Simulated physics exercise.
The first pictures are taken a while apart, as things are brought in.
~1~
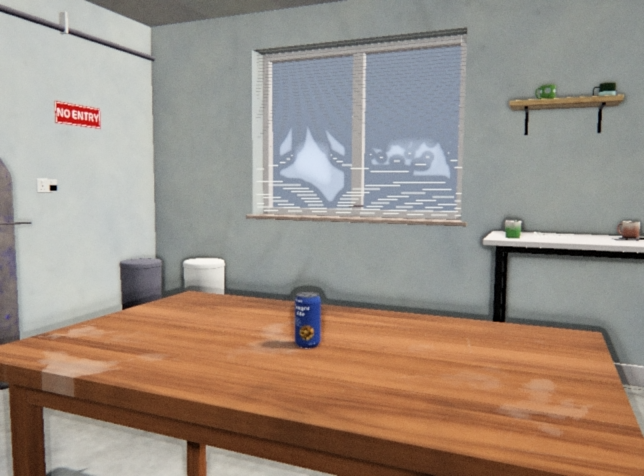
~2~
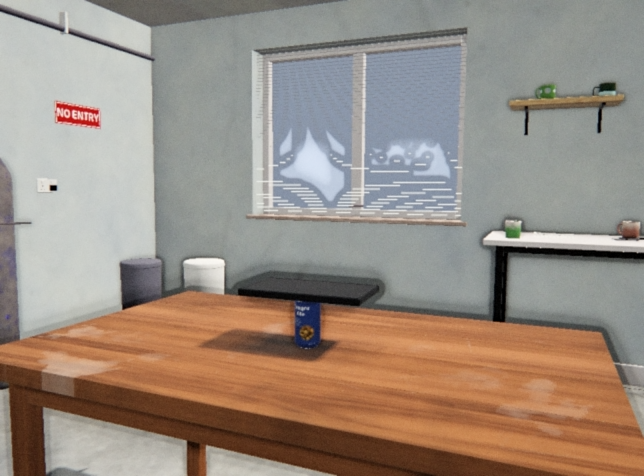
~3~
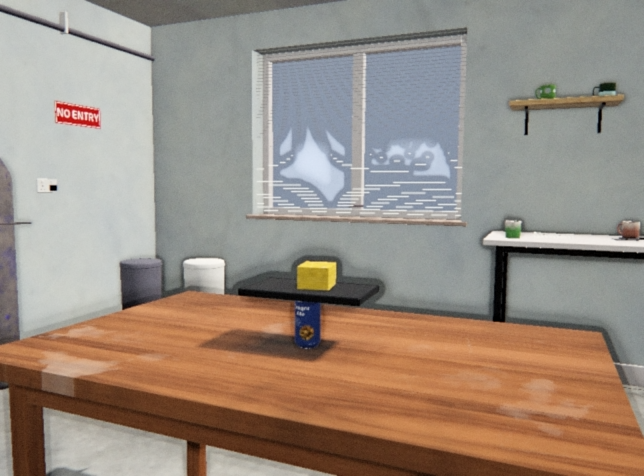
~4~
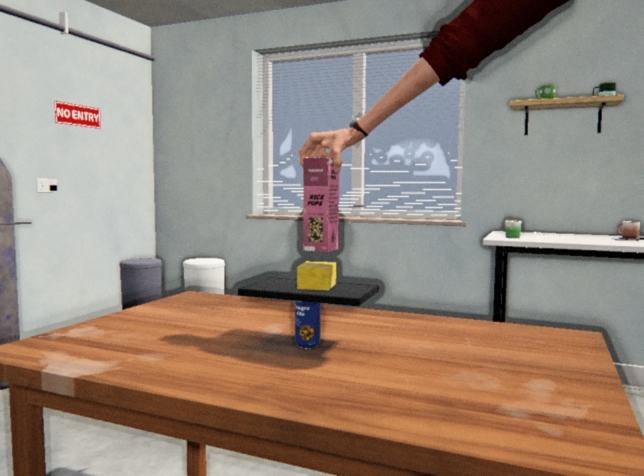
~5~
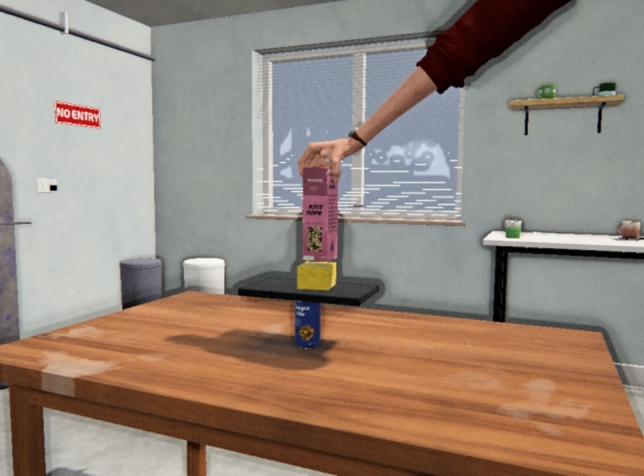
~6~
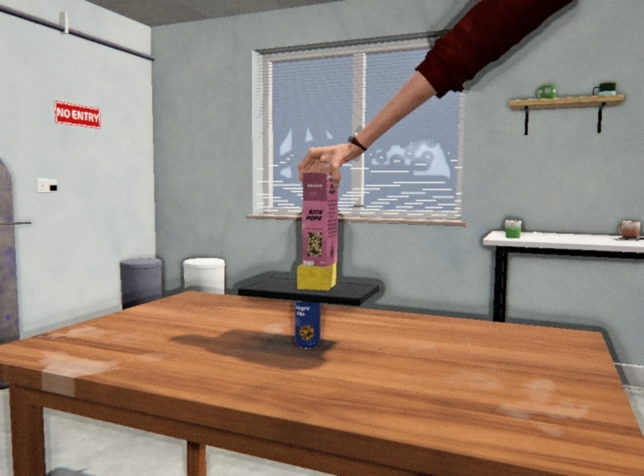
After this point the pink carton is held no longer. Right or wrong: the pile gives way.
Wrong.
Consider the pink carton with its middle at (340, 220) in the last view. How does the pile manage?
The pile tumbles.
Then, 0.20 s later than the last frame, all is still.
Then, 0.50 s later than the last frame, pink carton resting near (321, 220).
When it is over, all 4 as before. End places, in pixels of the last picture, pink carton near (321, 220). The pile stays up.
